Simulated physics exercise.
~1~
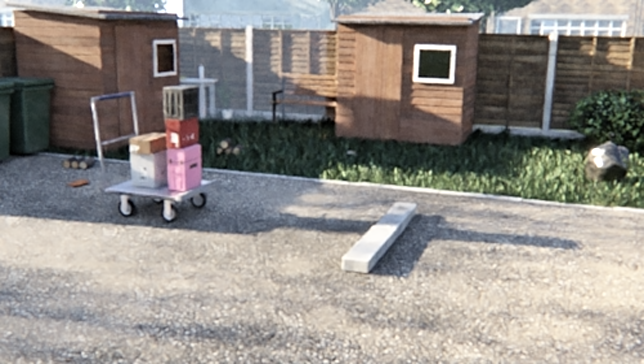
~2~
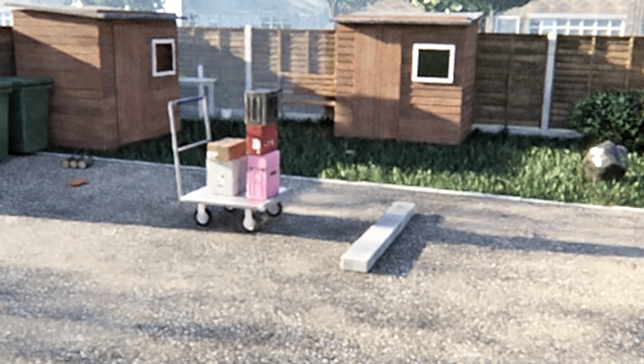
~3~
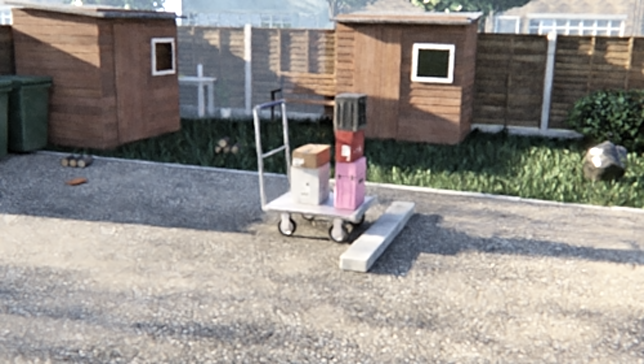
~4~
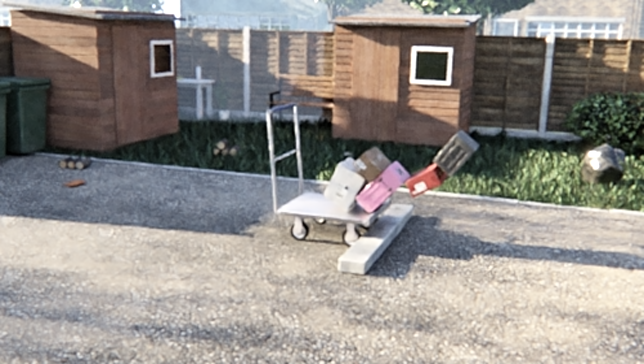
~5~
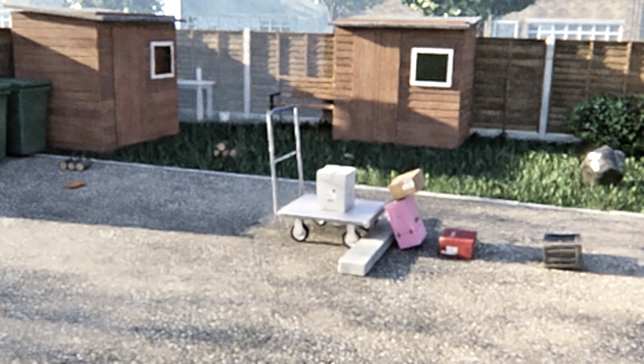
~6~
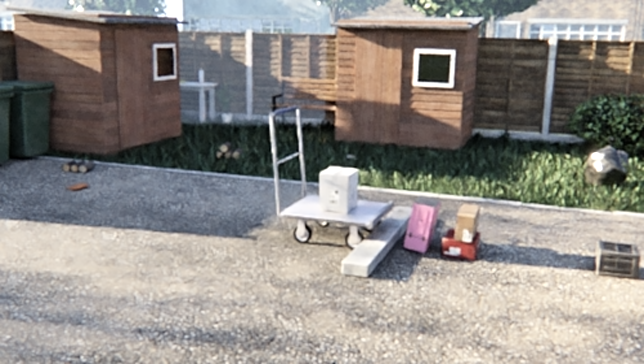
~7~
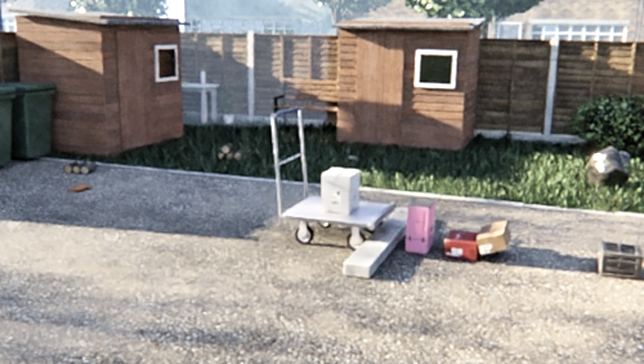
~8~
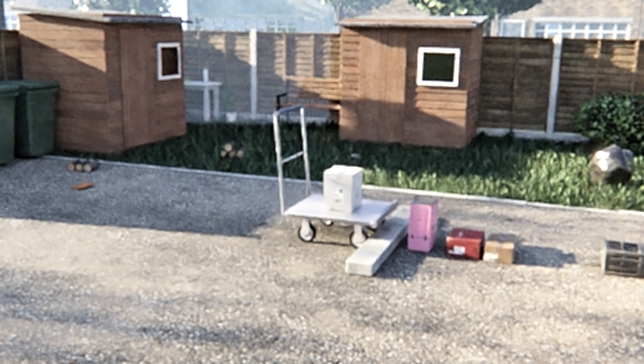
On a sunlit paved yard in front of two wooden sheds and a fence, a platform trolley rolls right, carrying a white parcel with a brown one on top, beside a pink toolbox stacked with a red parcel and a black crate. It reaches a low pale kerb and stops dead. The stacks pitch forward, and the crate, red parcel, toolbox and brown parcel tumble over the front edge. The brown parcel lands against the red one, then rolls off to its right. Finally, four pieces lie still beyond the kerb, while the white parcel stays upright on the deck.
